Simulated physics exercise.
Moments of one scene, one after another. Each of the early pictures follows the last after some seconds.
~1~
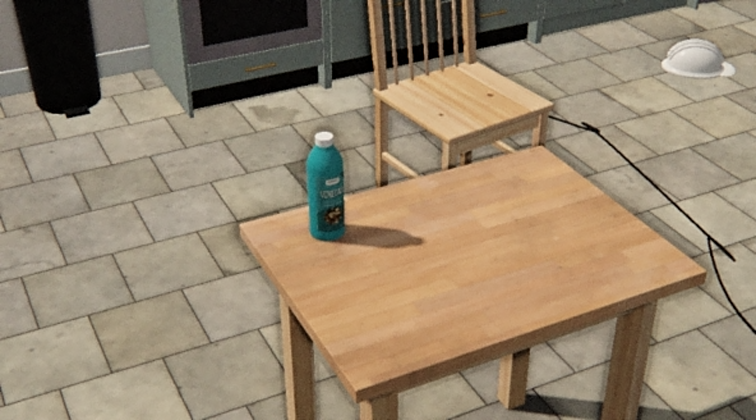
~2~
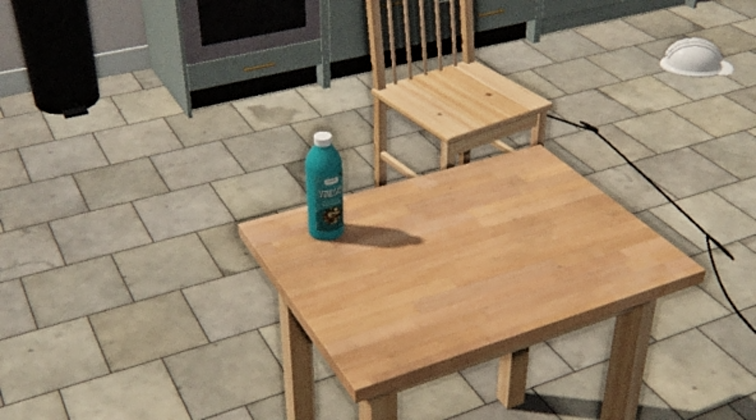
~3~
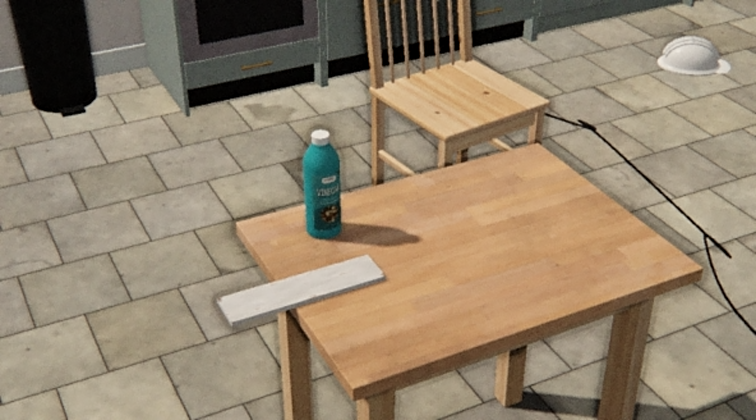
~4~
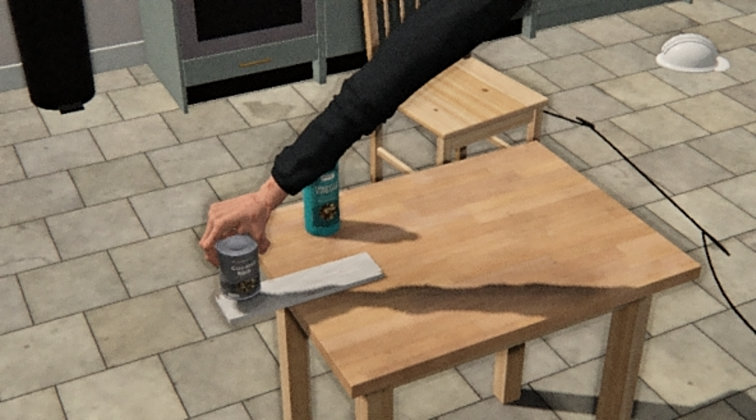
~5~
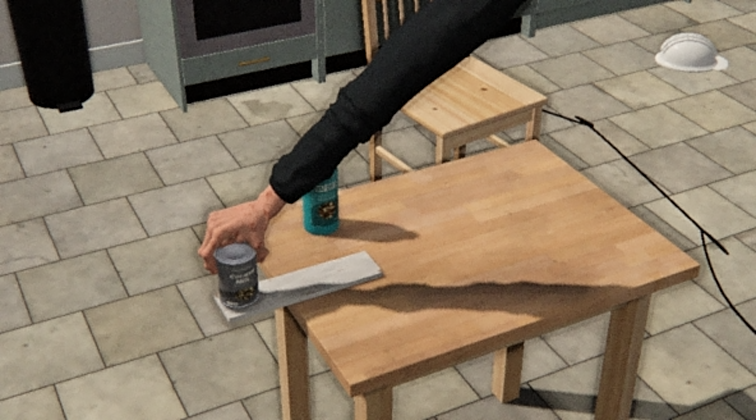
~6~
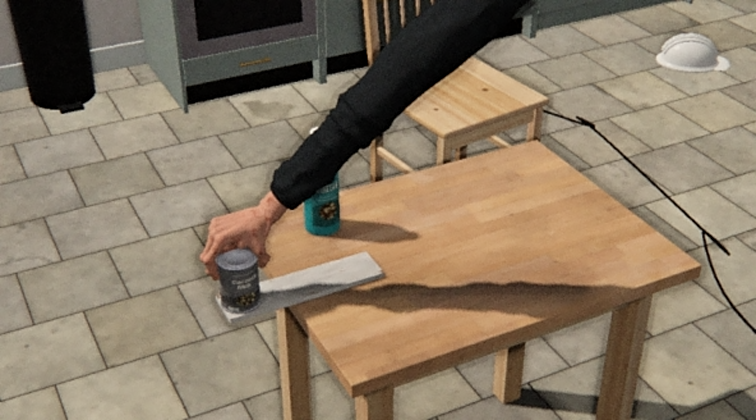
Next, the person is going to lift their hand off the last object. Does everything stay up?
Unstable.
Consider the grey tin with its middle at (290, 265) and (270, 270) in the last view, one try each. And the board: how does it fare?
Result 1: Stable; result 2: Falls.
Then, 0.50 s past the last view, grey tin and white board now down on the floor or falling.
Then, 0.70 s past the last view, things are still on the move.
Finally, down on the floor or falling, grey tin and white board; turquoise bottle still in place. The board tips off the edge.
